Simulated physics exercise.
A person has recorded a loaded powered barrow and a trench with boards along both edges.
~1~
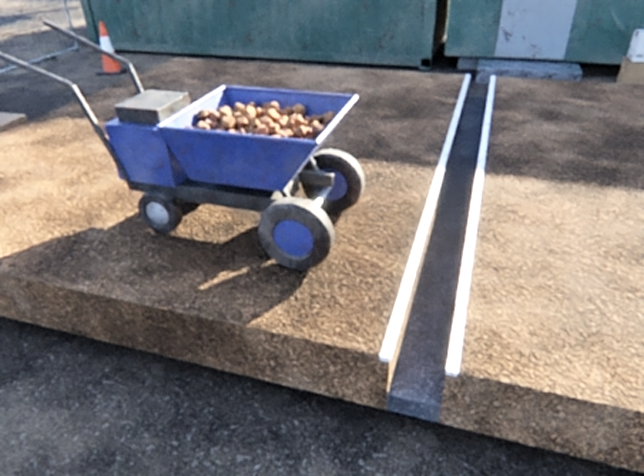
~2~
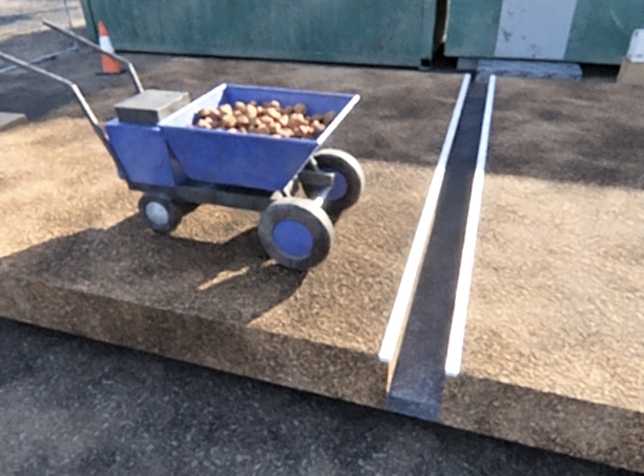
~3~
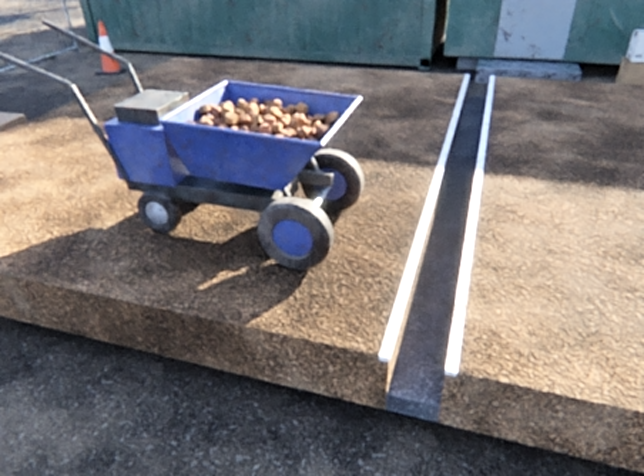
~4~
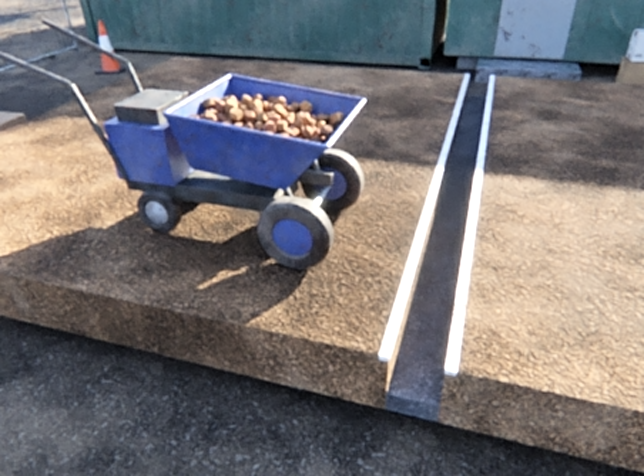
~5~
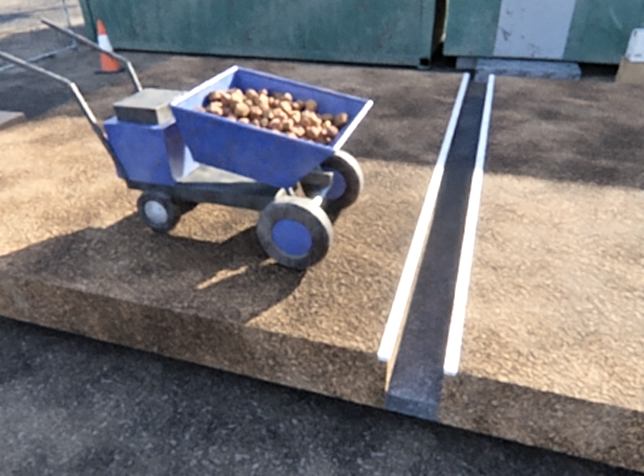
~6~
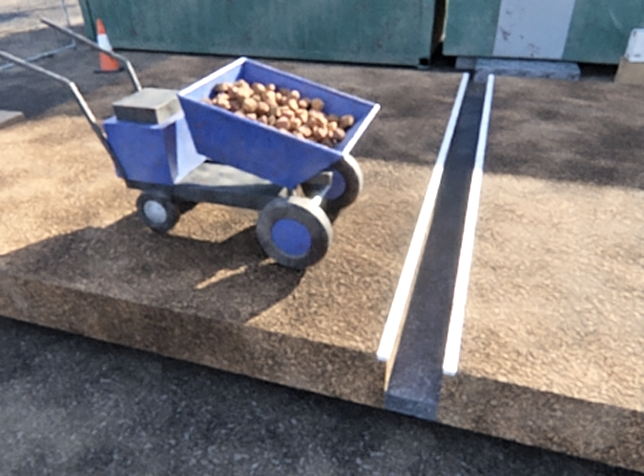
Blue barrow loaded with brown lumps standing still beside a board-edged trench, its skip starting level, then gradually tilting toward the right.
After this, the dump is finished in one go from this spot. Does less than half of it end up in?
No, over half goes in.
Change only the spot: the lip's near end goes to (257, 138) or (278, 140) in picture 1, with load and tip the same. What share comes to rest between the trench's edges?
50 %, then 60 %.
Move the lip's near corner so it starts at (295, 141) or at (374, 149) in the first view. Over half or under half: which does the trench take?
The bulk / a minority.
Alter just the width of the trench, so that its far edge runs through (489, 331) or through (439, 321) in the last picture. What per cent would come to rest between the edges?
I'd say some 100 in a hundred, followed by 50 in a hundred.
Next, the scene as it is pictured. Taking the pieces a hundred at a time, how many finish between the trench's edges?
Result: Near 75 in a hundred.
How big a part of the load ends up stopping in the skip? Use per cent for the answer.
About 0 %.
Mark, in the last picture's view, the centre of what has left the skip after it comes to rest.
About pixel (442, 267).
Soon after the last picture, skip tipped steeply; all in the skip.
A little later, skip tipped right over; most in the skip; a stray few short of the trench; about a quarter in or heaped over the trench; a stray few falling.
Later still, skip tipped right over; a small part in the skip; a stray few short of the trench; most in or heaped over the trench; about a quarter beyond it.
At rest, skip tipped right over; a small part short of the trench; most in or heaped over the trench; about a quarter beyond it.
